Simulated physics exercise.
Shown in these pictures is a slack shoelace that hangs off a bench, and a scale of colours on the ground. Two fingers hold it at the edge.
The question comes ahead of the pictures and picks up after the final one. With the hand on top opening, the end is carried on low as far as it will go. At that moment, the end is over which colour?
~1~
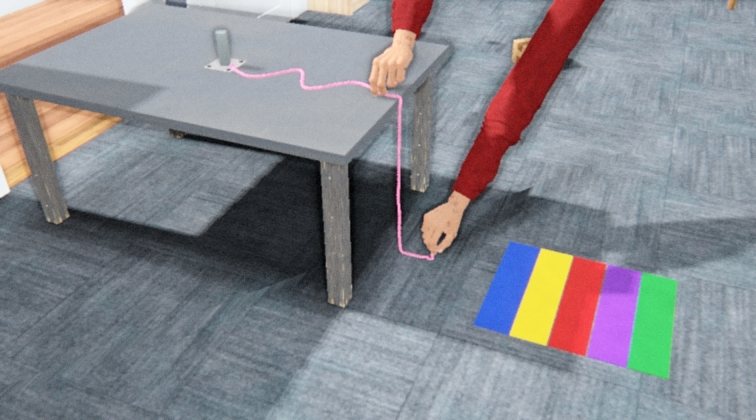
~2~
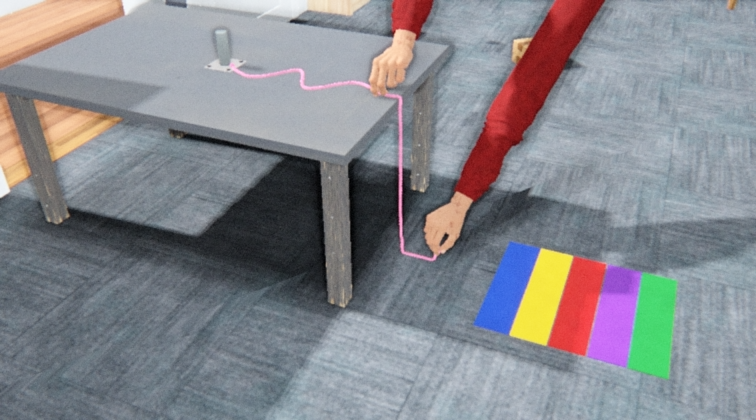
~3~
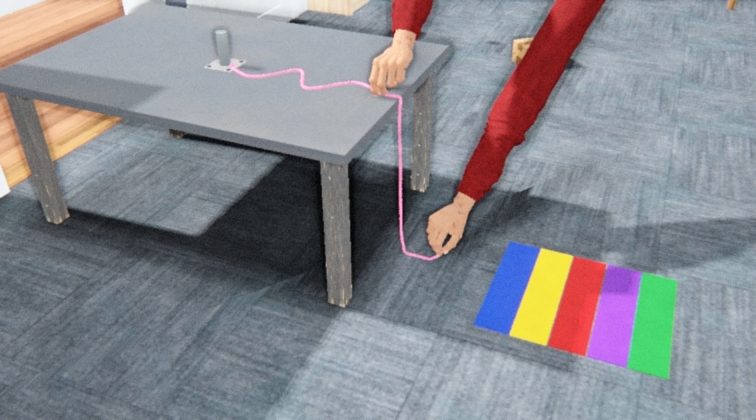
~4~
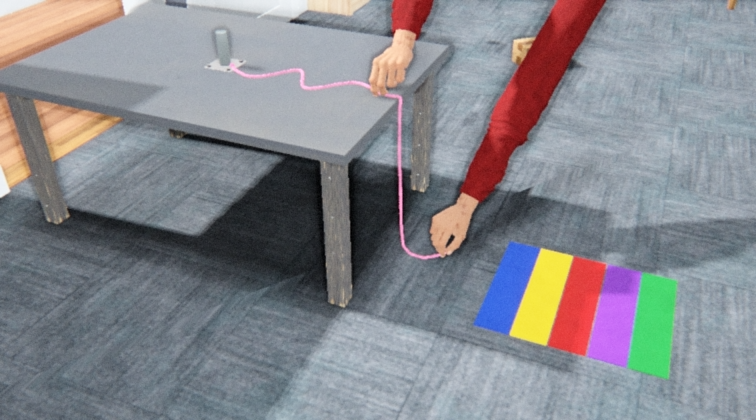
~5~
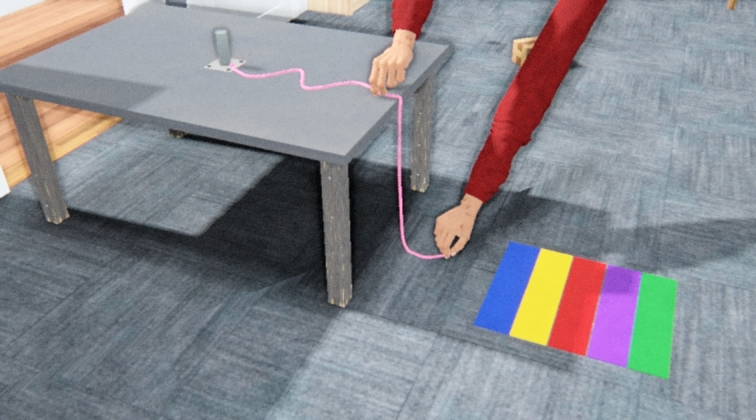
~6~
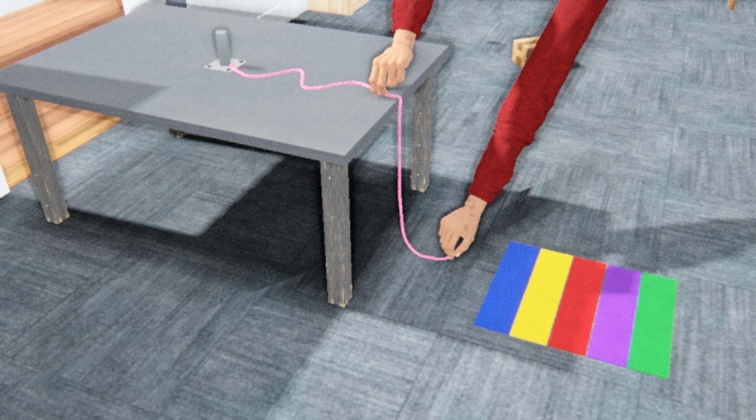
Over purple.
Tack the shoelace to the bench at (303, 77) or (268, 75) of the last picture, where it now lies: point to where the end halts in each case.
Approximately (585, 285) and (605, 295), respectively.
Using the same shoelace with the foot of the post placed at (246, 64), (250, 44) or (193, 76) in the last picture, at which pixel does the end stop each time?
Approximate places, in that order: (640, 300), (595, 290), (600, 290).
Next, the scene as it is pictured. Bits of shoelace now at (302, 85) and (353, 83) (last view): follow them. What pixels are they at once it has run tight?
The first ends at (342, 86) and the second at (397, 97).
A little later, end near (549, 279); over yellow.
Next, end near (593, 289); over red.
When it is tight, end near (619, 296); over purple. Over purple.
